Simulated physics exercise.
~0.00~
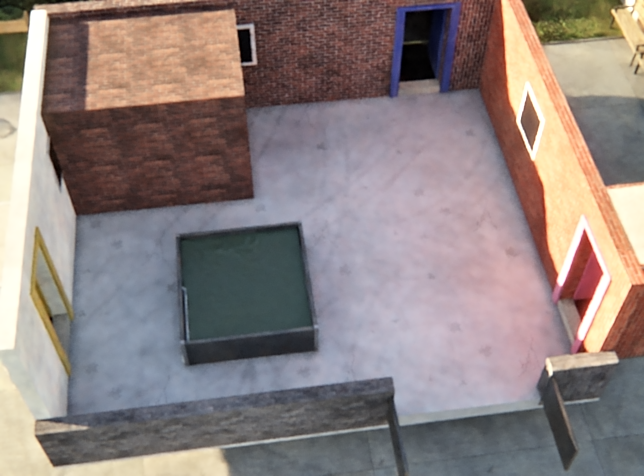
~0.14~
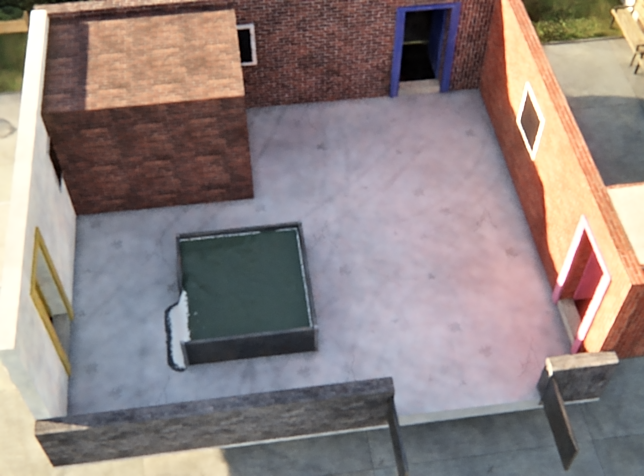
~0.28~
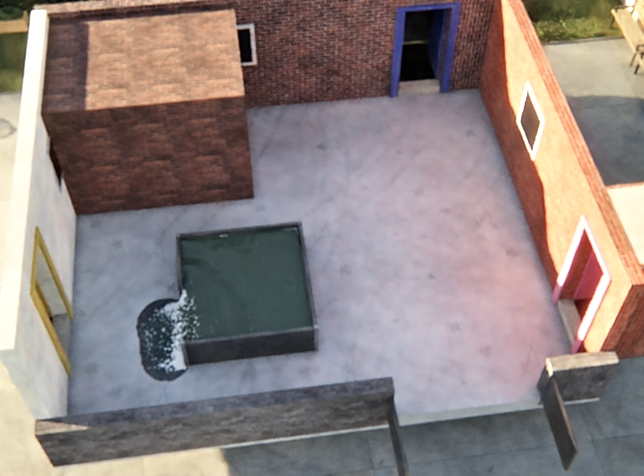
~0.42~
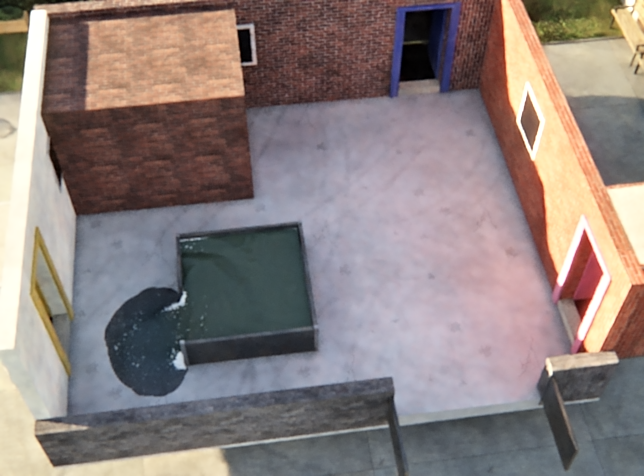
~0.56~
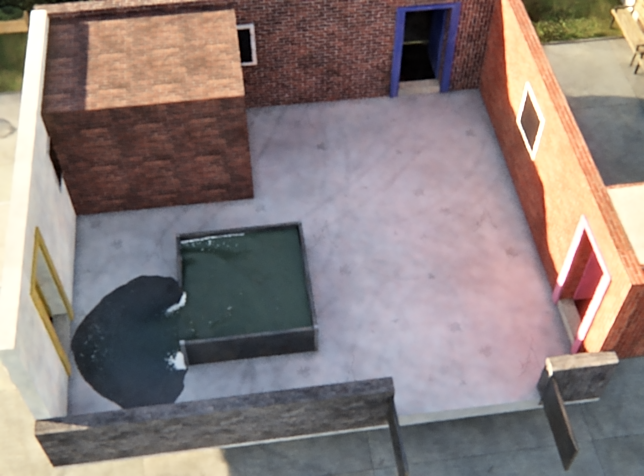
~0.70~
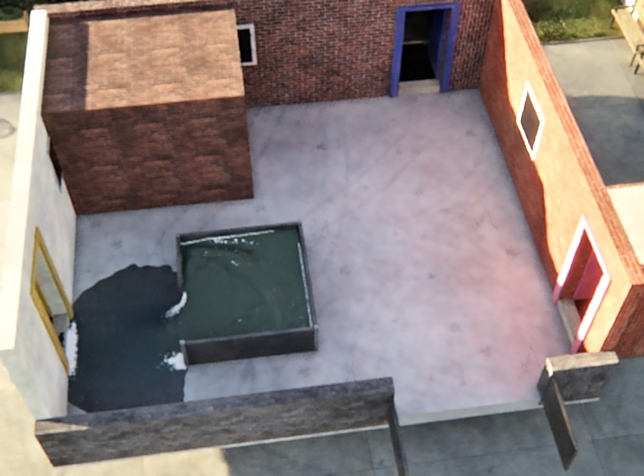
A walled yard with a pale grey floor is seen from high above, with a brick block filling its far left corner. A dark square tank of deep green water stands left of centre, with a yellow-framed doorway on the left, a blue one at the back and a pink one on the right. The tank's left side opens and dark water pours out, fanning across the floor to the left and near walls, while the camera stays still.
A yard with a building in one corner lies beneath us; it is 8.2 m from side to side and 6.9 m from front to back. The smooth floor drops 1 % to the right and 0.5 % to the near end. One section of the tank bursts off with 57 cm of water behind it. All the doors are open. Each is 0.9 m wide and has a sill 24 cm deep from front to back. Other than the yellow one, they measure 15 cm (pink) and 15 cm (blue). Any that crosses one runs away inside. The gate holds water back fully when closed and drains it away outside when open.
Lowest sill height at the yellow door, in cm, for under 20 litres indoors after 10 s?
I would say 27 cm.
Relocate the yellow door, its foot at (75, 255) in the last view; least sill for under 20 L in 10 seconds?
Minimum: Close to 8.5 cm.
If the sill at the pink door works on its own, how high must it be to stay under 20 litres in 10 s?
The pink one would have to be about 6.5 cm high.
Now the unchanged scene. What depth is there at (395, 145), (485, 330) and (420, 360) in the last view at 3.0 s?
Roughly 0, 0 and 0 centimetres.
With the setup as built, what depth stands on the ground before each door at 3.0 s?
The pink door has 0 cm, the blue door 0 cm and the yellow door 25 cm.
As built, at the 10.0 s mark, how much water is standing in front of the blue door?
0.0 cm.
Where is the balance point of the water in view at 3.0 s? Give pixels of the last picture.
The balance point sits at roughly (182, 325).
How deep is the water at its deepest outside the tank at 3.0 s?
It gets to close to 29 centimetres there.
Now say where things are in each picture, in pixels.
The tank at (244, 282) is whole and still, 57 cm deep; the yellow door at (55, 310) is dry, in the first frame.
The front is at (170, 332), 0.3 m from the gap at (186, 328); 0.2 m2 of floor is wet, 57 cm left at the back, in the second frame.
Water pours out at (186, 329) and has run 0.8 m, to (141, 326); about 10 cm deep outside, 57 cm at the back, in the third frame.
The front is at (111, 345), 1.2 m from the gap at (187, 330); 1.8 m2 of floor is wet, 57 cm left at the back, in the fourth frame.
The front is at (78, 352), 1.8 m from the gap at (187, 330); 3.0 m2 of floor is wet, 57 cm left at the back, in the fifth frame.
The gap is at (187, 329), the front 2.0 m out at (63, 345); the back of the tank holds 57 cm; water is at the yellow door at (55, 310), in the sixth frame.
After 1.4 s water covers 15 % of the floor, deepest (48 cm) near (66, 441); 32 cm at the yellow door, 9 litres in over its 24 cm sill.
After 3.0 s water covers 25 % of the floor, deepest (29 cm) near (66, 441); 25 cm at the yellow door, 44 litres in over its 24 cm sill.
After 10.0 s water covers 80 % of the floor, deepest (11 cm) near (566, 341); 8 cm at the yellow door, 48 litres in over its 24 cm sill.
At the yellow door as built, the water arrived by 0.7 s and peaked near 33 cm at 1.8 s.
Run again over the same 10 s with other heights there, 64 litres in over 22.5 cm, 7 litres over 30 cm. The limit of 20 litres is kept from about 27 cm up.
